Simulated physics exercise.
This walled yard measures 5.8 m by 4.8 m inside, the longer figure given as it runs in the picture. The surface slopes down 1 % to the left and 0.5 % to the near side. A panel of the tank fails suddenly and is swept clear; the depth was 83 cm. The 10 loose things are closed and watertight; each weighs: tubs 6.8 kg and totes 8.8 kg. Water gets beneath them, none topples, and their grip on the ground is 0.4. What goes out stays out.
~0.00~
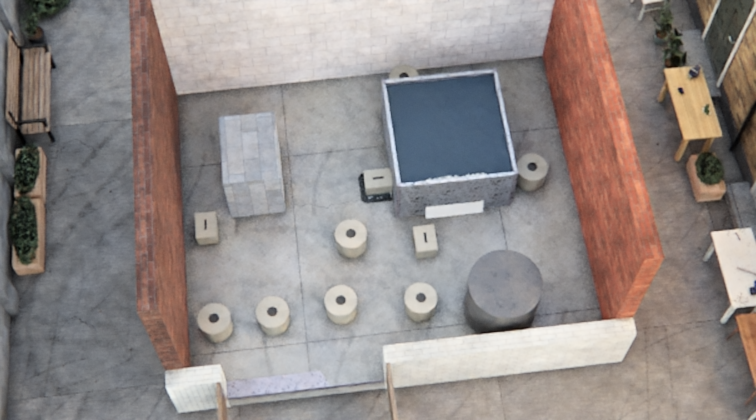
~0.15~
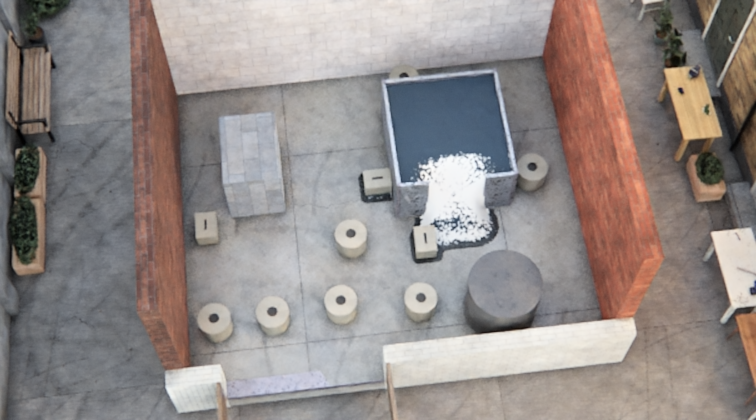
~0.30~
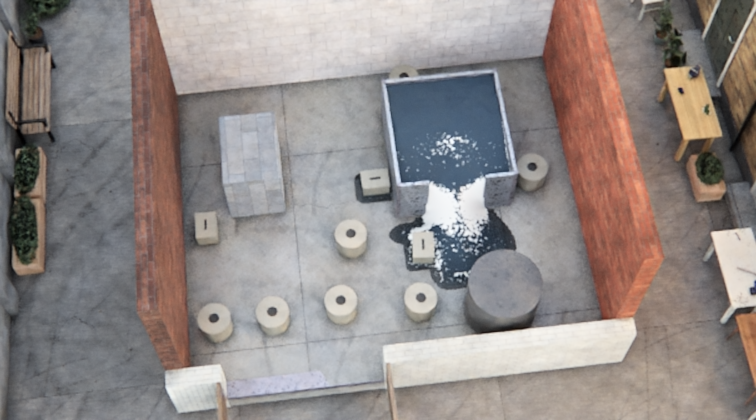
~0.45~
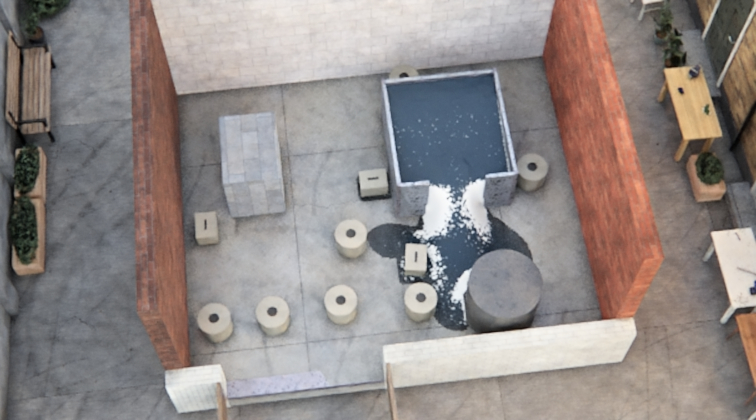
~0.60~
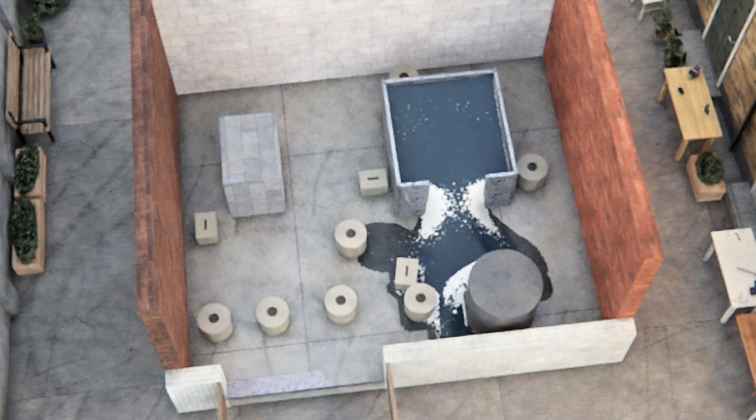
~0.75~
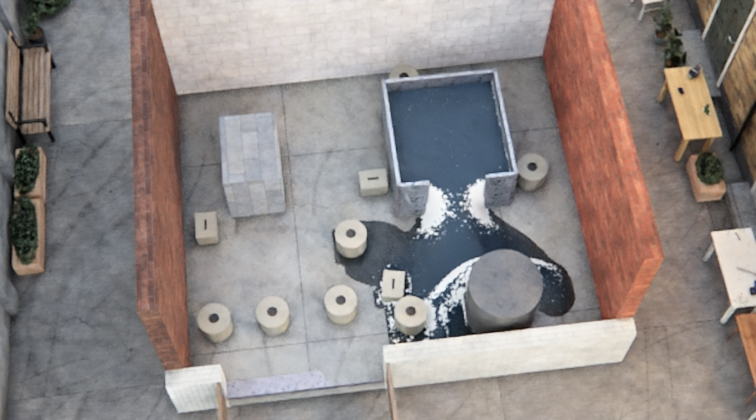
Walled yard seen from above, water bursting from a tank's near side, spreading around a dark cylinder and shifting a small box.
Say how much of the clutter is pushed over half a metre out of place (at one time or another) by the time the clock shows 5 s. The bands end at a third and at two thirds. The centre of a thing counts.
Share: At least two thirds.
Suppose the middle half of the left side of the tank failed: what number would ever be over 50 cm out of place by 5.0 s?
In that case 6 of them.
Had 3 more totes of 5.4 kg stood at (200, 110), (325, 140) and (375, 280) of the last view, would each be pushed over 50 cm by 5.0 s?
In turn: Less, under, over.
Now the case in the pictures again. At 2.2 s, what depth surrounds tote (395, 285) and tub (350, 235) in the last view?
Roughly 8 and 0 cm.
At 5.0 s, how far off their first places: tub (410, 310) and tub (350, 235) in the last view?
In turn: Washed out, 0 cm.
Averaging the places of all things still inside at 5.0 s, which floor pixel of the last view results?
At about (318, 186).
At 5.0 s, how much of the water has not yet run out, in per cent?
Some 82 per cent remains.
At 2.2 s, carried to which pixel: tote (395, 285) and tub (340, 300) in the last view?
Around (206, 352) and (271, 298).
After 1.1 s 2 of 10 are over 50 cm from their spots; 0 afloat.
After 2.2 s 3 of 10 are over 50 cm from their spots; 0 afloat.
After 3.5 s 6 of 10 are over 50 cm from their spots; 3 afloat.
After 5.0 s 7 of 10 are over 50 cm from their spots, and 7 have been at some point; 3 afloat.
